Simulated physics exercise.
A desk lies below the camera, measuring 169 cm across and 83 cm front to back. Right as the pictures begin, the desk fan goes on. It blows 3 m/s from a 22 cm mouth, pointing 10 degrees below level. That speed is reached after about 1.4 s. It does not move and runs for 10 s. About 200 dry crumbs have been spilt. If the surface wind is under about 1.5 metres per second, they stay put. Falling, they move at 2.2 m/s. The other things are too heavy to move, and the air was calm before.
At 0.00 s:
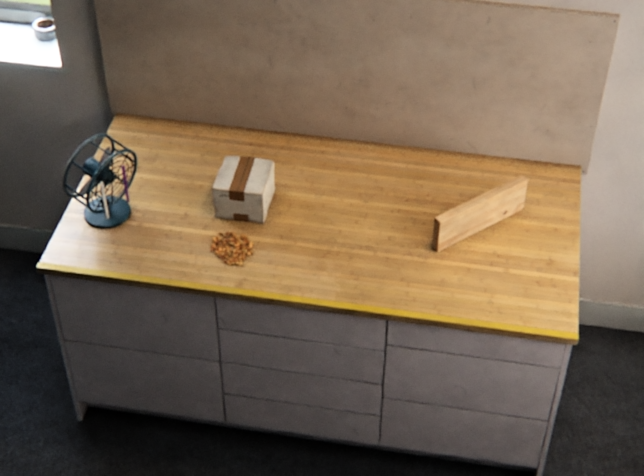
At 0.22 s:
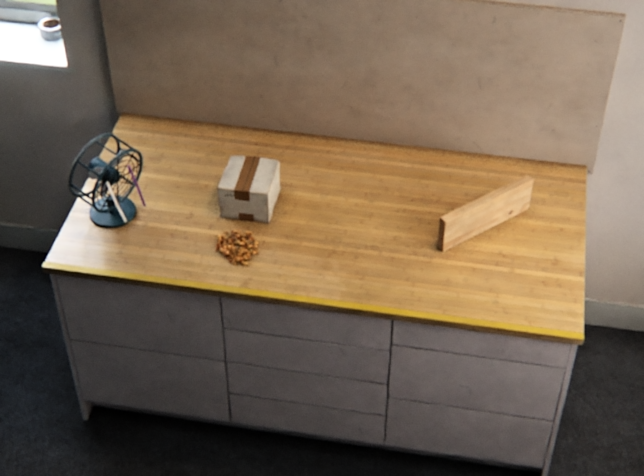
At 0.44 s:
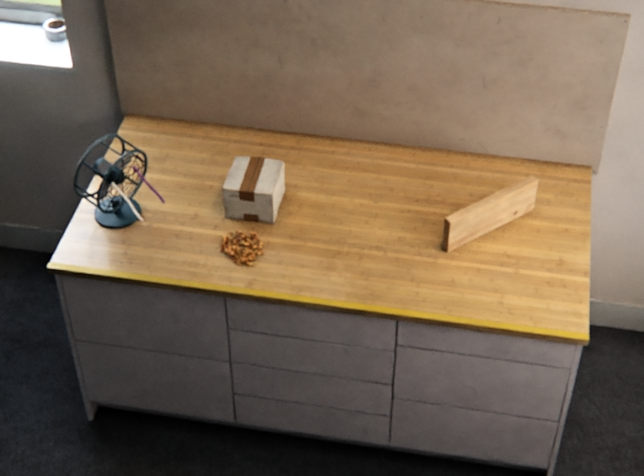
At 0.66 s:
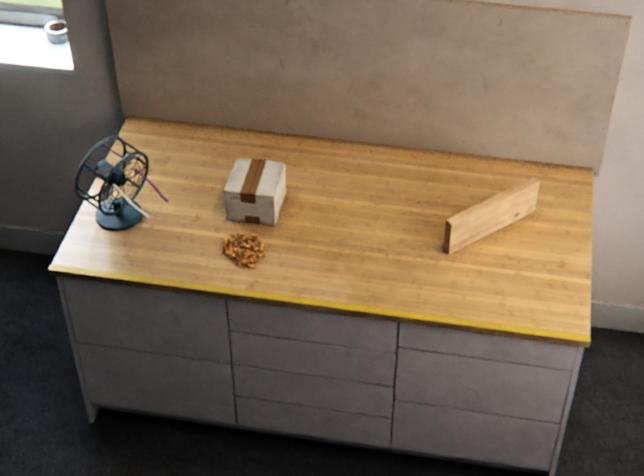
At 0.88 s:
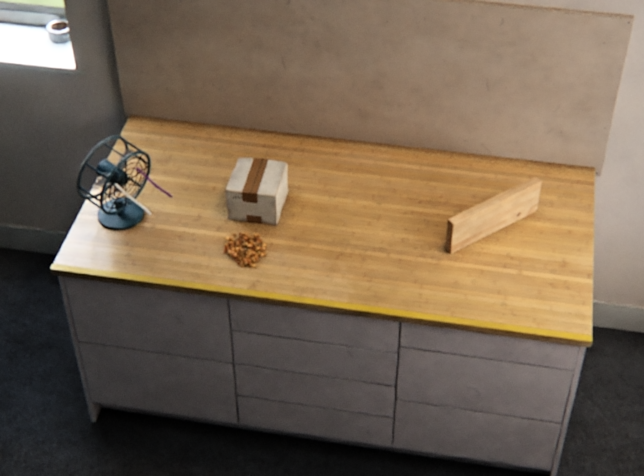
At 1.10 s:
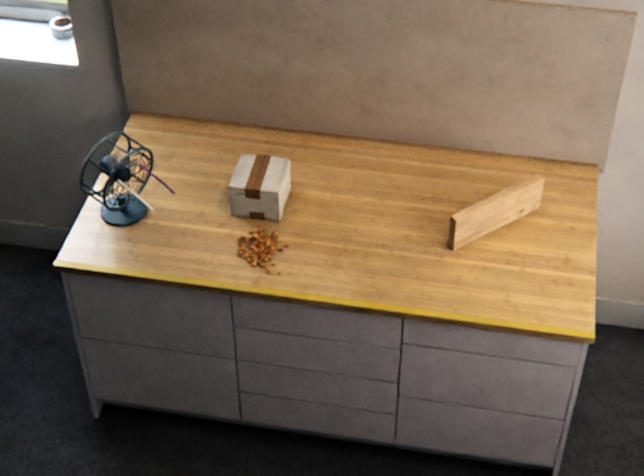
Orange-brown crumbs lie in a small patch on a wood-topped desk with grey drawers, seen from high in front. A dark blue-green fan stands at left, a pale box with brown tape behind the crumbs, and a wooden board at right. Thin strips on the fan lift and flutter rightward while the camera drifts slightly left, then the crumbs scatter a little, loosening toward the right and front.
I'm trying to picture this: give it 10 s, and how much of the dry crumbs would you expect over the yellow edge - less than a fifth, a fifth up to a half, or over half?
The fraction over that edge is going to land from one fifth up to one half.
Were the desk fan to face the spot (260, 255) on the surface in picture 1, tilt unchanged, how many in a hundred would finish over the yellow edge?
Then about 60 per cent.
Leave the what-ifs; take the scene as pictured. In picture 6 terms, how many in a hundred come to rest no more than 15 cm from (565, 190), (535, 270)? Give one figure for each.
Roughly 0 % and 15 %, in that order.
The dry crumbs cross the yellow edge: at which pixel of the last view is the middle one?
I'd point to somewhere near (427, 316).
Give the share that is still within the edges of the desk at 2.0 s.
Around 70 in a hundred are still there.
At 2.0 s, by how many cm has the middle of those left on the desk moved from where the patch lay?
Roughly 80 centimetres.
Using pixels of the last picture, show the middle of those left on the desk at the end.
Centre point: About (489, 267).
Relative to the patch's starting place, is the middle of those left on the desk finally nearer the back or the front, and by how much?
Shifted backward by about 5 cm.
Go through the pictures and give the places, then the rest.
The middle of the dry crumbs is near (229, 250), none has stirred yet and the mouth of the desk fan is at (101, 174), in the first frame.
The middle of the dry crumbs is near (235, 249), none has stirred yet and the yellow edge is centred on (304, 302), in the second frame.
The middle of the dry crumbs is near (239, 249), none has stirred yet, the top of a box is at (254, 174) and the top of a board is at (492, 198), in the third frame.
The middle of the dry crumbs is near (241, 251) and none has stirred yet, in the fourth frame.
The middle of the dry crumbs is near (243, 251) and none has stirred yet, in the fifth frame.
The middle of the dry crumbs is near (261, 250), the farthest in sight from the desk fan is at (279, 273) and about 70 % have left their places, in the sixth frame.
After 2.0 s the count stands so, 34 % are over the yellow edge; the middle of those still in play is near (509, 281).
After 3.2 s the count stands so, 36 % are over the yellow edge; the middle of those still in play is near (475, 264).
After 5.5 s the count stands so, 36 % are over the yellow edge; the middle of those still in play is near (475, 264).
After 10.0 s, at the end, 36 % are over the yellow edge; the middle of those still in play is near (489, 267).
